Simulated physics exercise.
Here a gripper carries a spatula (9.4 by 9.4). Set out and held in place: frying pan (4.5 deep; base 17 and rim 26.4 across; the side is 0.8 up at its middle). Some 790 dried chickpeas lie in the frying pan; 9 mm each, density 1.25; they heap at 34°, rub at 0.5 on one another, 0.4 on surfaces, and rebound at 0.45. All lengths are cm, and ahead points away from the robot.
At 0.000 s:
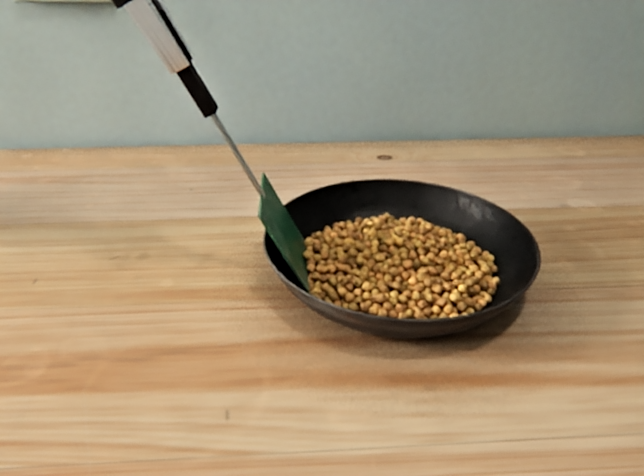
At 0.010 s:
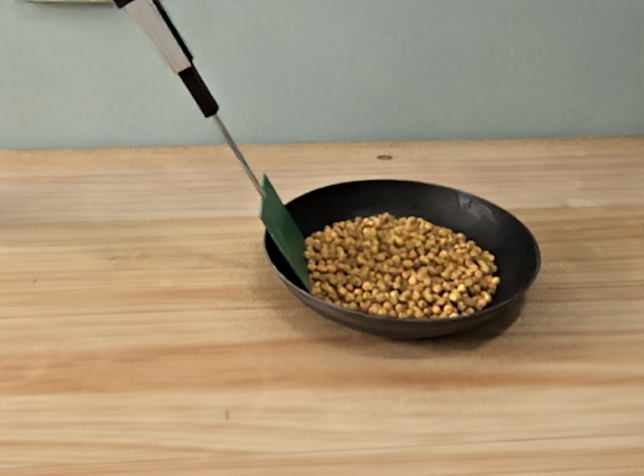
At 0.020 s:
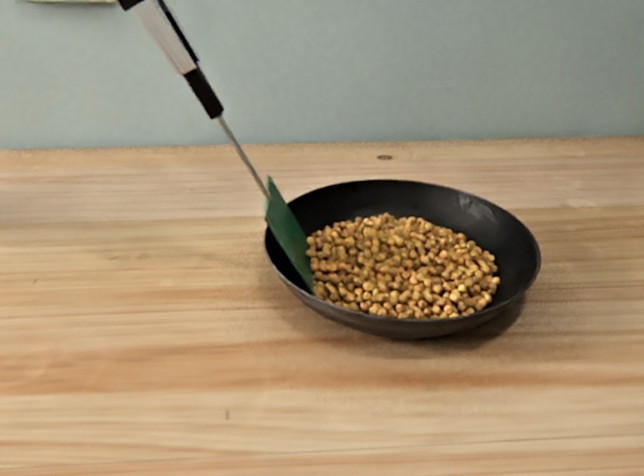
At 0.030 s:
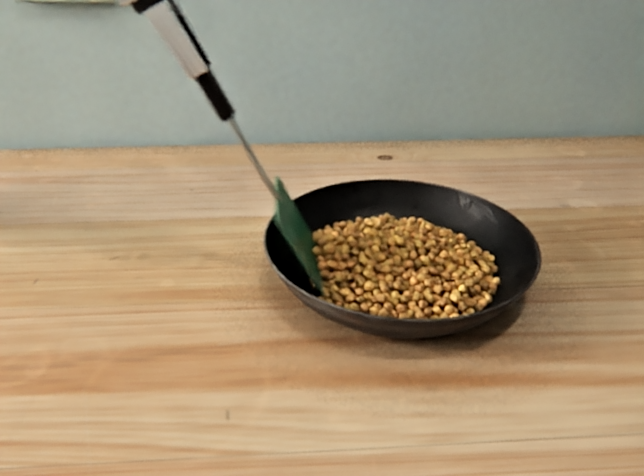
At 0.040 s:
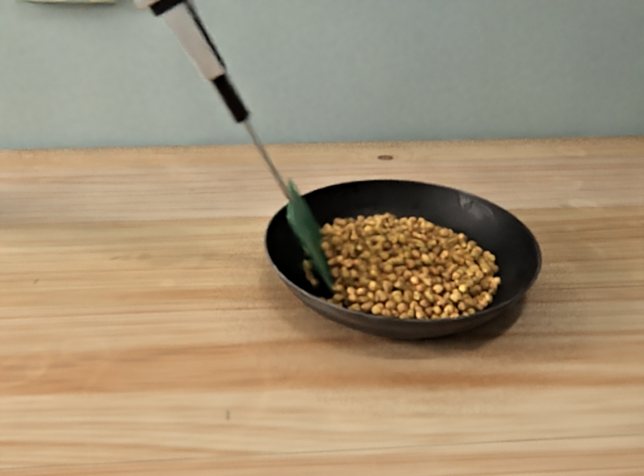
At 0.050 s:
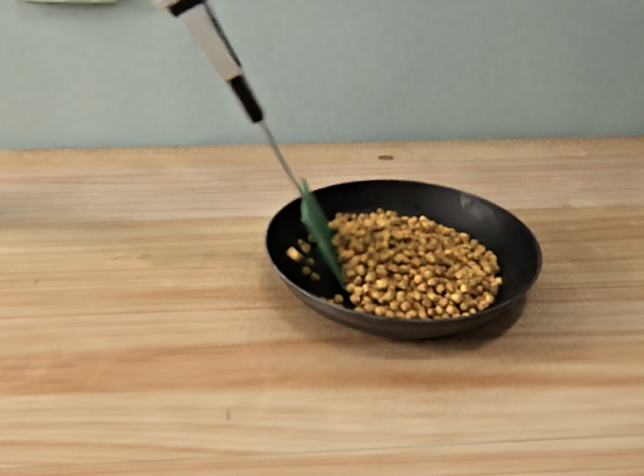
Green spatula held by a gripper pushing rightward through dried chickpeas in a black frying pan, a few slipping behind its blade.
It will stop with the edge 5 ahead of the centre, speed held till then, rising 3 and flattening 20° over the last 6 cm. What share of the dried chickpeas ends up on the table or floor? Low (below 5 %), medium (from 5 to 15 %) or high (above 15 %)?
A medium share, from 5 to 15 %, ends on the table or floor.
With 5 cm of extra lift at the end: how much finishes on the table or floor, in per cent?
Some 15 per cent.
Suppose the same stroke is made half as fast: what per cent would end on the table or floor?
Then about 0 per cent.
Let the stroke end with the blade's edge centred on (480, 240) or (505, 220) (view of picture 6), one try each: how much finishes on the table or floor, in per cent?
About 20 and 35 per cent.
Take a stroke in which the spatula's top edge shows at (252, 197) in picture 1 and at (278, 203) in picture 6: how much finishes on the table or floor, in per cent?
About 0 per cent.
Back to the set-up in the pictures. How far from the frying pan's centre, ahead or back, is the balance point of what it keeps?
About 5.0 cm ahead.
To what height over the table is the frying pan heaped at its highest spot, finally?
About 5.0 cm.
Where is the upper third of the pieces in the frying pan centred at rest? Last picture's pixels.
At about (483, 246).
By 0.07 s, sloping 64°, highest piece 9 above the table; 787 in the frying pan, 1 on the blade or in flight.
By 0.10 s, sloping 58°, highest piece 13 above the table; 786 in the frying pan, 2 on the blade or in flight.
By 0.31 s, sloping 44°, highest piece 29 above the table; 715 in the frying pan, 64 on the table or floor, 9 on the blade or in flight.
By 1.36 s, sloping 44°, highest piece 5 above the table; 715 in the frying pan, 73 on the table or floor.
Final count, 715 in the frying pan, 73 on the table or floor. That is 9 % on the table or floor.
